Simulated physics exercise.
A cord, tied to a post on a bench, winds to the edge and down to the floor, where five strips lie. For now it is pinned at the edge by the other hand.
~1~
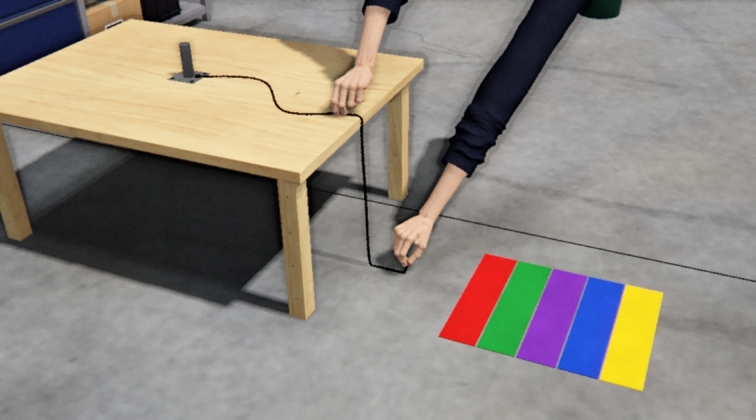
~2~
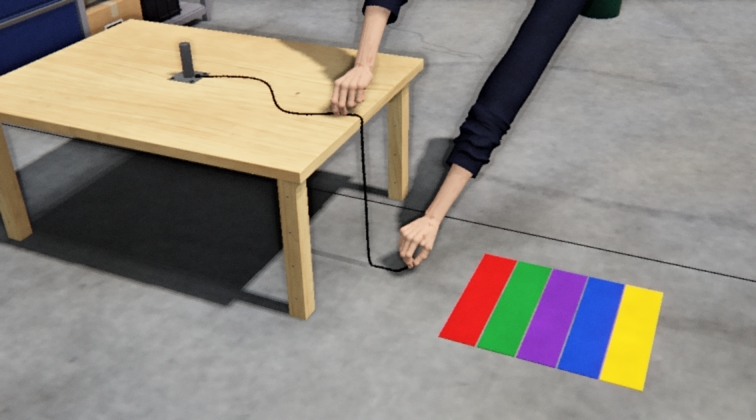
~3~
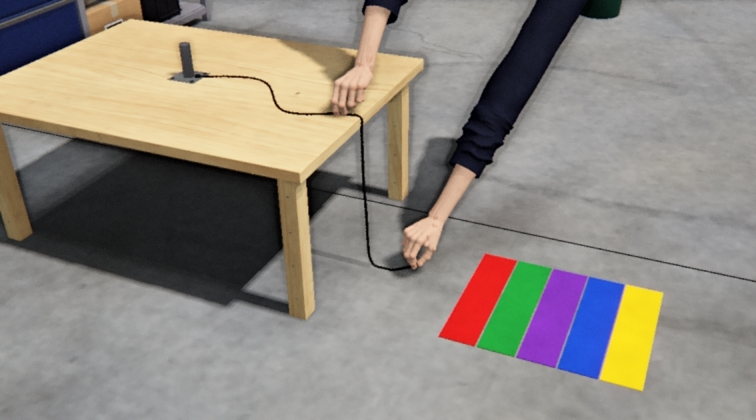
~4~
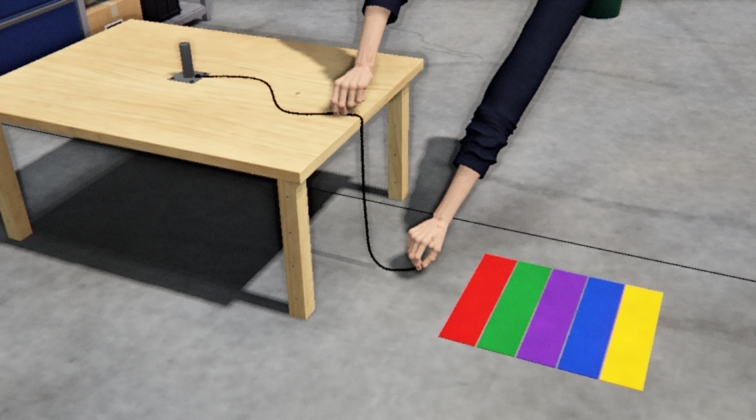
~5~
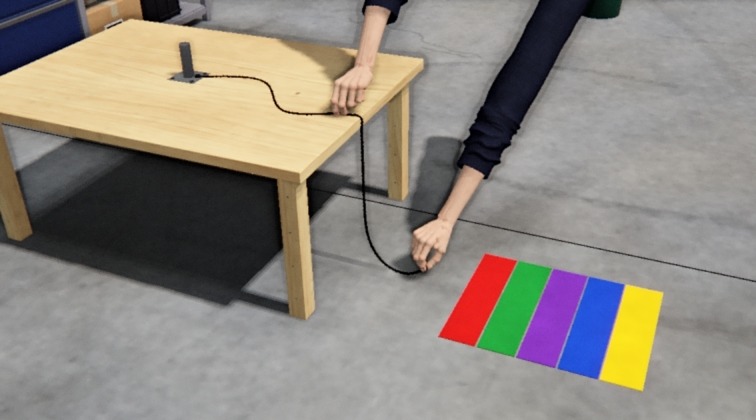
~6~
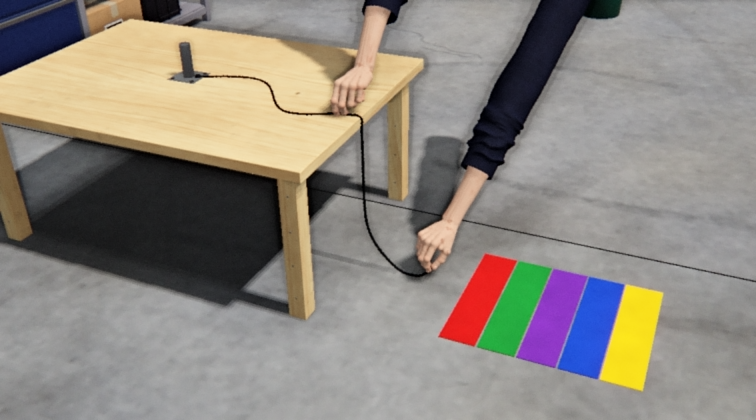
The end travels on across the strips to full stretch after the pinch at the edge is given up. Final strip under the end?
Purple.
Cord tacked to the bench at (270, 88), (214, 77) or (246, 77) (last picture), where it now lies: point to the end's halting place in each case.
First try around (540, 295), second around (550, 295), third around (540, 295).
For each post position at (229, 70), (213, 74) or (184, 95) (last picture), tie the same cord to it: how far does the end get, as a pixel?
About (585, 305), then (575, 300), then (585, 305).
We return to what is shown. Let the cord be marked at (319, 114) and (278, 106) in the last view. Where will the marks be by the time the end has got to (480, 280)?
The first ends at (353, 113) and the second at (310, 102).
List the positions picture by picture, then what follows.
End (407, 263); red (465, 324); green (503, 334); purple (542, 344); blue (583, 355); yellow (626, 366), in the first frame.
End (413, 264); cord through (230, 77) (272, 90) (296, 114) (362, 129) (365, 192) (369, 254), in the second frame.
End (417, 265), in the third frame.
End (421, 266); cord through (230, 77) (272, 90) (296, 114) (362, 129) (364, 192) (371, 254), in the fourth frame.
End (426, 267), in the fifth frame.
End (431, 268); cord through (230, 77) (272, 90) (296, 114) (362, 129) (364, 192) (383, 254), in the sixth frame.
Early on, end near (480, 280); over red.
Midway, end near (526, 291); over green.
At the end of the slack, end near (553, 297); over purple. Over purple.
